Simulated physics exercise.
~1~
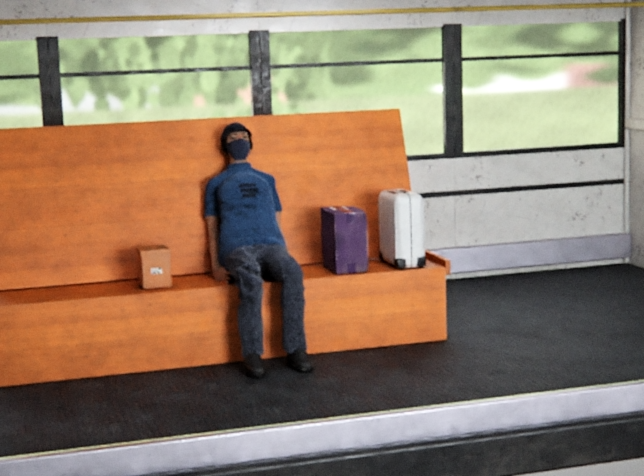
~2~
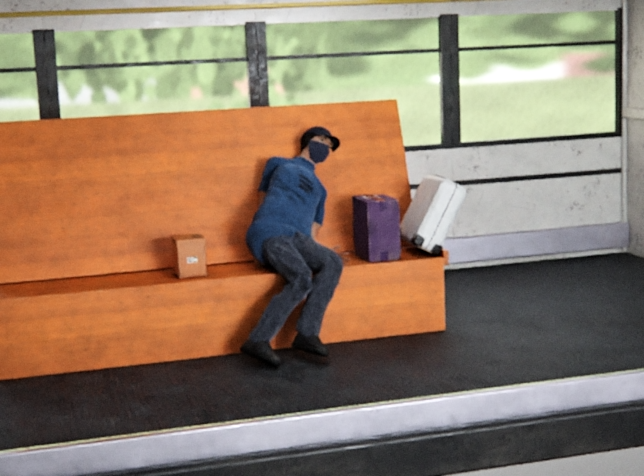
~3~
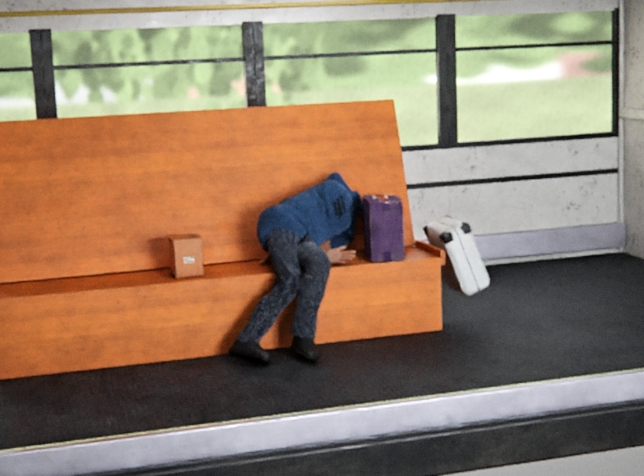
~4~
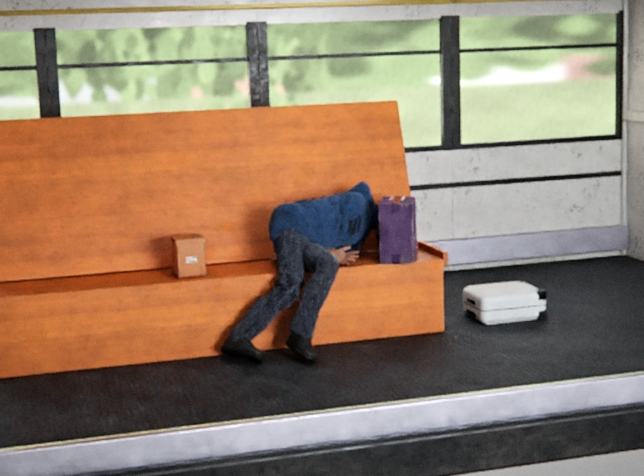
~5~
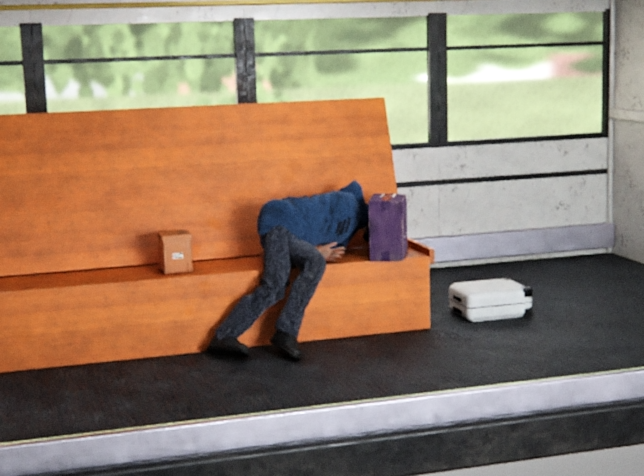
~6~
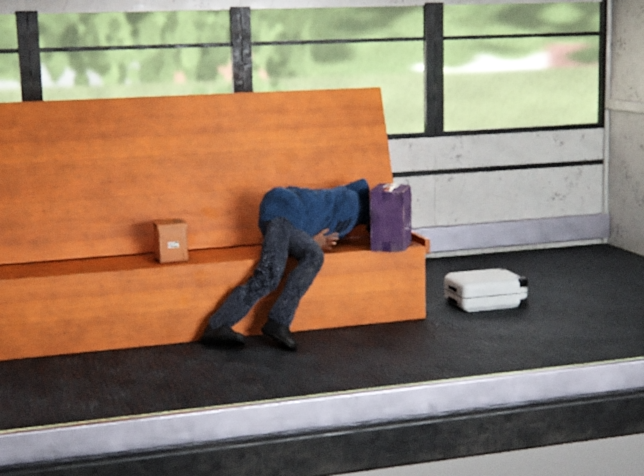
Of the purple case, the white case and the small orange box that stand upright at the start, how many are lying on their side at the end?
One of them is on its side at the end, the white case, which lies on the floor beyond the bench.
A person in a cap and face mask, sitting on a long orange bench, toppled sideways to the right and ended slumped against a purple case, while a white case tipped off the bench end onto the floor and a small orange box stayed up.
